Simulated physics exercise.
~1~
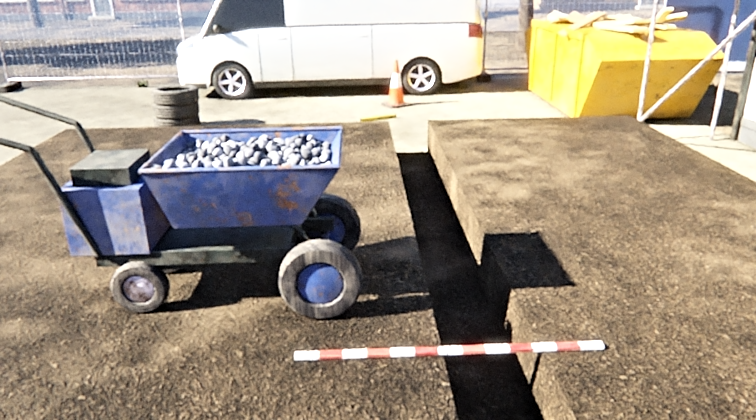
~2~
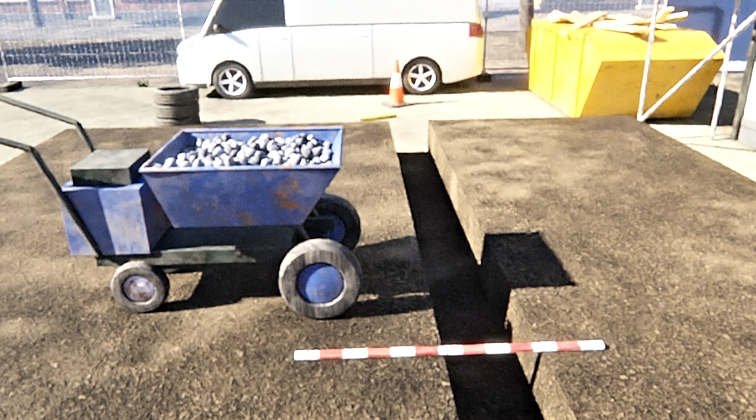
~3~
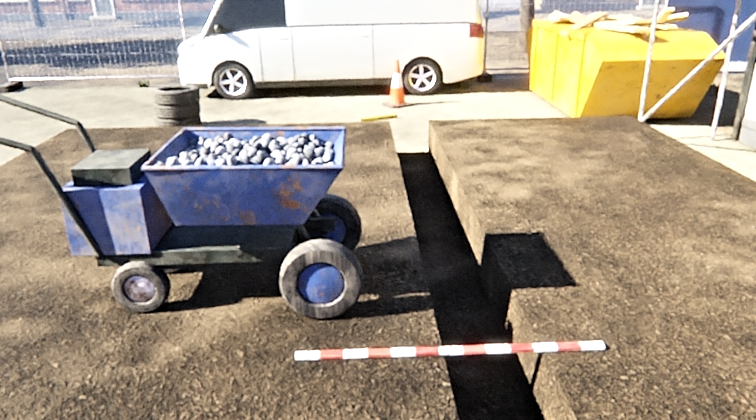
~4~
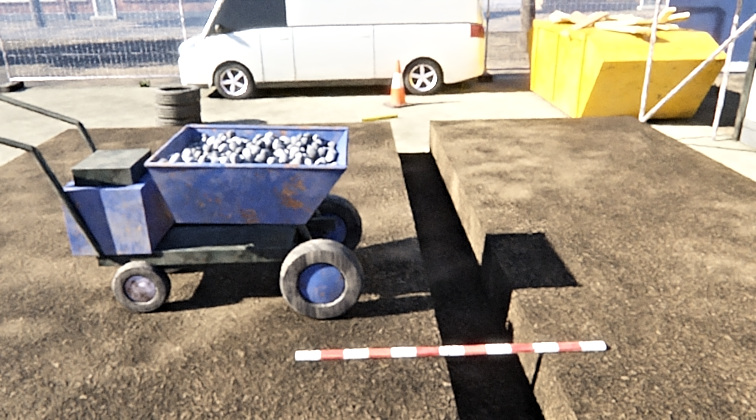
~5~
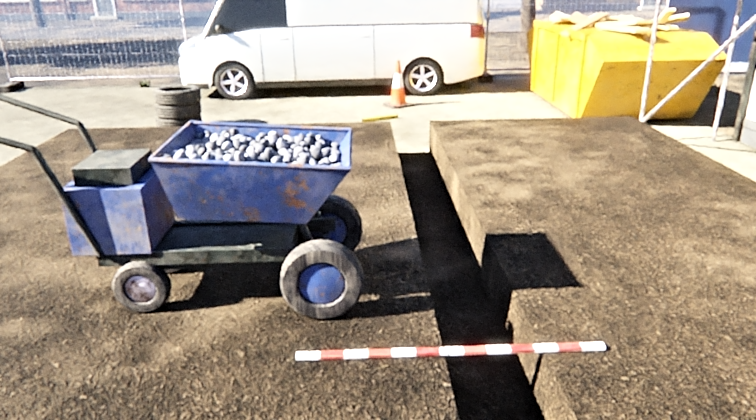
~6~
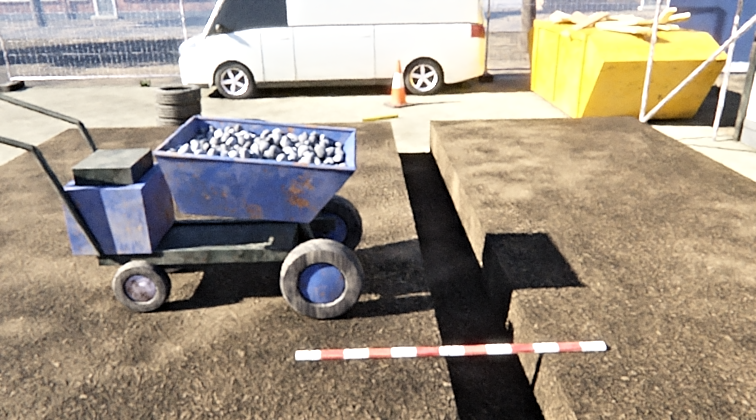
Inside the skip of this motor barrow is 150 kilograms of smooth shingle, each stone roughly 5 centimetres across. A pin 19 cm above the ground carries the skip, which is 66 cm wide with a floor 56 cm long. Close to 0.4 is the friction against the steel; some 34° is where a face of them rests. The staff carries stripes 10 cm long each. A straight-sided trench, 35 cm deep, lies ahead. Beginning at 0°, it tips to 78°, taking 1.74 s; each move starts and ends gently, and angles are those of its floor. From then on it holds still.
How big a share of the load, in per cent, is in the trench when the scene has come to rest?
A share of about 96 percent.
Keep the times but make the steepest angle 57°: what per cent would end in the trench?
It comes out at about 65 percent.
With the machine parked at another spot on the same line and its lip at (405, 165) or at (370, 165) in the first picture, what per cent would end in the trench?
Roughly 30 percent for the first, and 65 percent for the second.
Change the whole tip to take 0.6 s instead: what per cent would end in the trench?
Then some 60 per cent would.
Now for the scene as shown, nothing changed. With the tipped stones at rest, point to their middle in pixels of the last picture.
In the last view, about (474, 323).
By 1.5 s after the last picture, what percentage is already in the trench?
By that point it's something like 70 in a hundred.
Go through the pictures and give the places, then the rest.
The first frame shows lip at (339, 167), floor tilted 0°, highest stones at (245, 149).
The second frame shows lip at (340, 166), floor tilted 0°, highest stones at (245, 148).
The third frame shows lip at (342, 167), floor tilted 1°, highest stones at (247, 147).
The fourth frame shows lip at (346, 168), floor tilted 2°, highest stones at (243, 145).
In the fifth frame, the skip is at 4°, its lip at (350, 169); the top of the load is at (246, 143).
The sixth frame shows lip at (355, 169), floor tilted 6°, highest stones at (245, 138).
Then, 1.0 s after the last picture the floor is at 66°, 93 % in the skip, 7 % in the trench; the foremost stones are at (479, 273).
Then, 1.5 s after the last picture the floor is at 78°, 26 % in the skip, 71 % in the trench, 3 % past the trench; the foremost stones are at (569, 276).
Then, 1.9 s after the last picture the floor is at 78°, 6 % in the skip, 91 % in the trench, 4 % past the trench; the foremost stones are at (615, 275).
Then, 3.8 s after the last picture the floor is at 78°, 0 % in the skip, 96 % in the trench, 4 % past the trench; the foremost stones are at (631, 277).
